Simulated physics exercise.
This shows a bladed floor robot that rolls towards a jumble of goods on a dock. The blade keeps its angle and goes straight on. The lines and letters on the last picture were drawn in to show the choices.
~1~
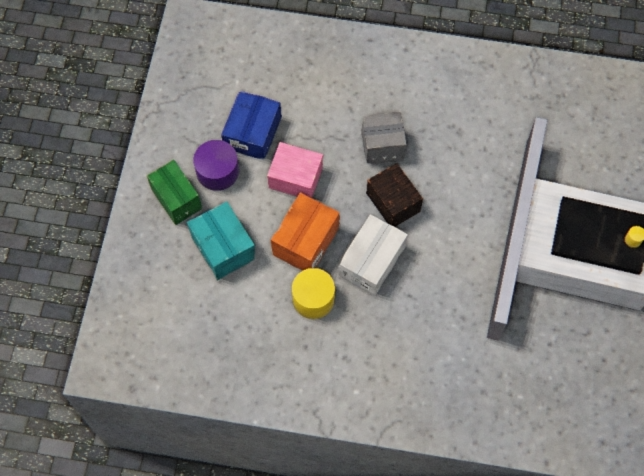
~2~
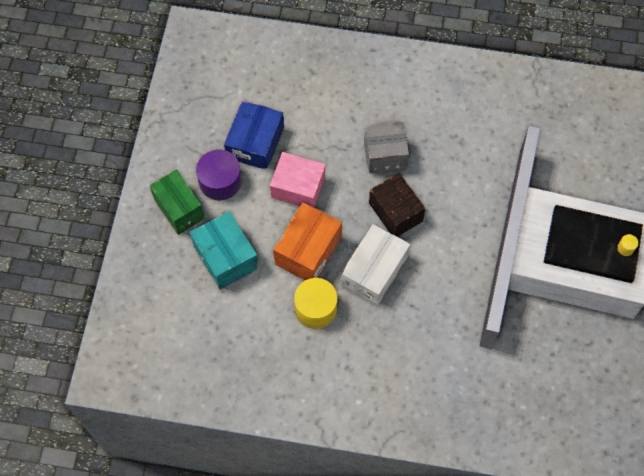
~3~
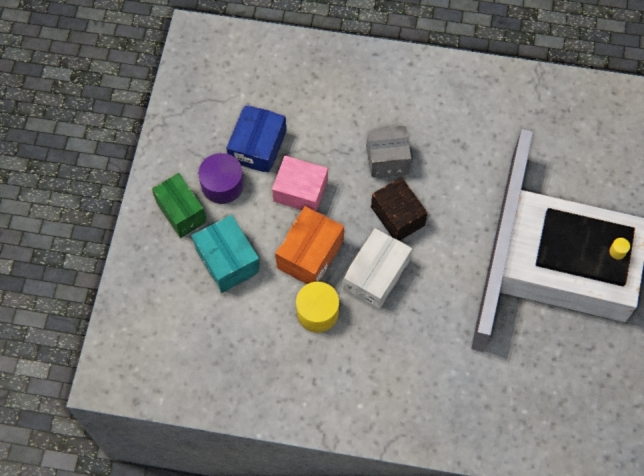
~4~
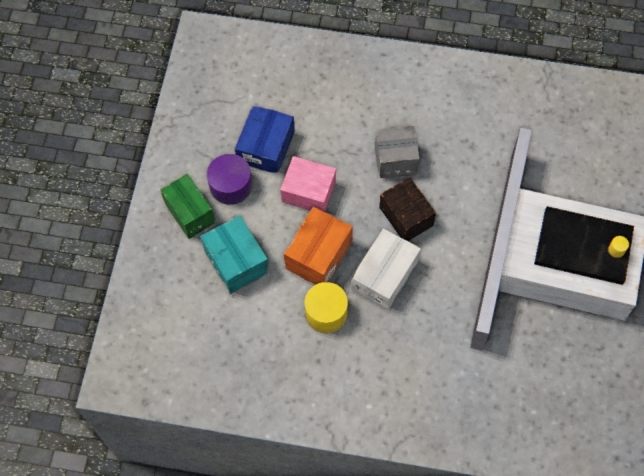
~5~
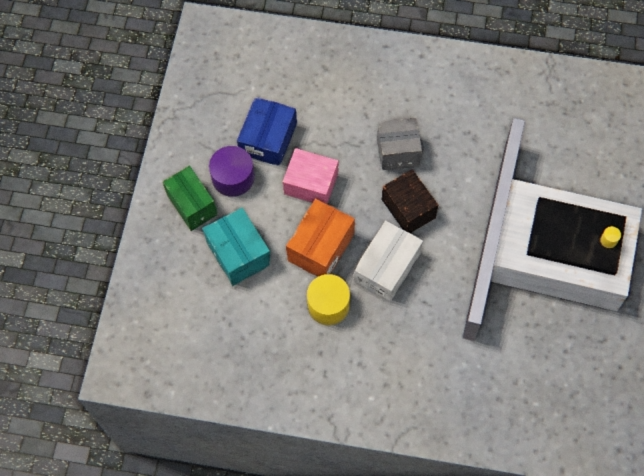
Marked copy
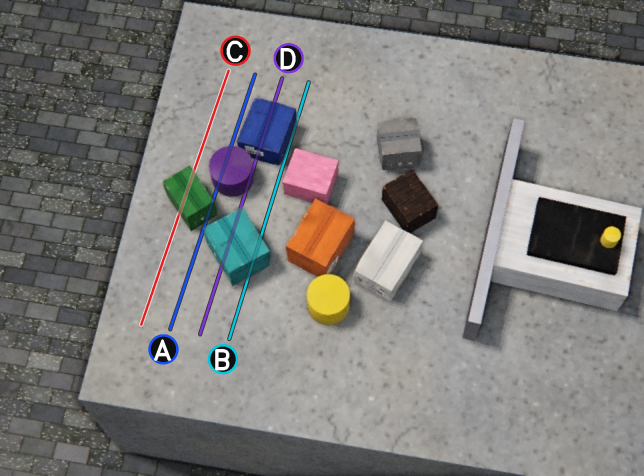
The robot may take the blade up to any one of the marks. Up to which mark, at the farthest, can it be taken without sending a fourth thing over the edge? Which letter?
Line A.
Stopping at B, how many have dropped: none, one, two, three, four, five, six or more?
In all, none.
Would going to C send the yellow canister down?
No.
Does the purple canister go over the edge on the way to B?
No.
On the marked copy, A at (215, 195); B at (271, 204); C at (187, 191); D at (243, 200).
With A. Early on, robot (465, 218); grey box (386, 140); white parcel (353, 255).
Further on, robot (363, 202); green box (172, 187); turquoise box (162, 237).
At the end, robot (284, 190); turquoise box over the edge; green box over the edge; three fallen.
As for the rest, B is within the limit but short; C drops six; D is within the limit but short.
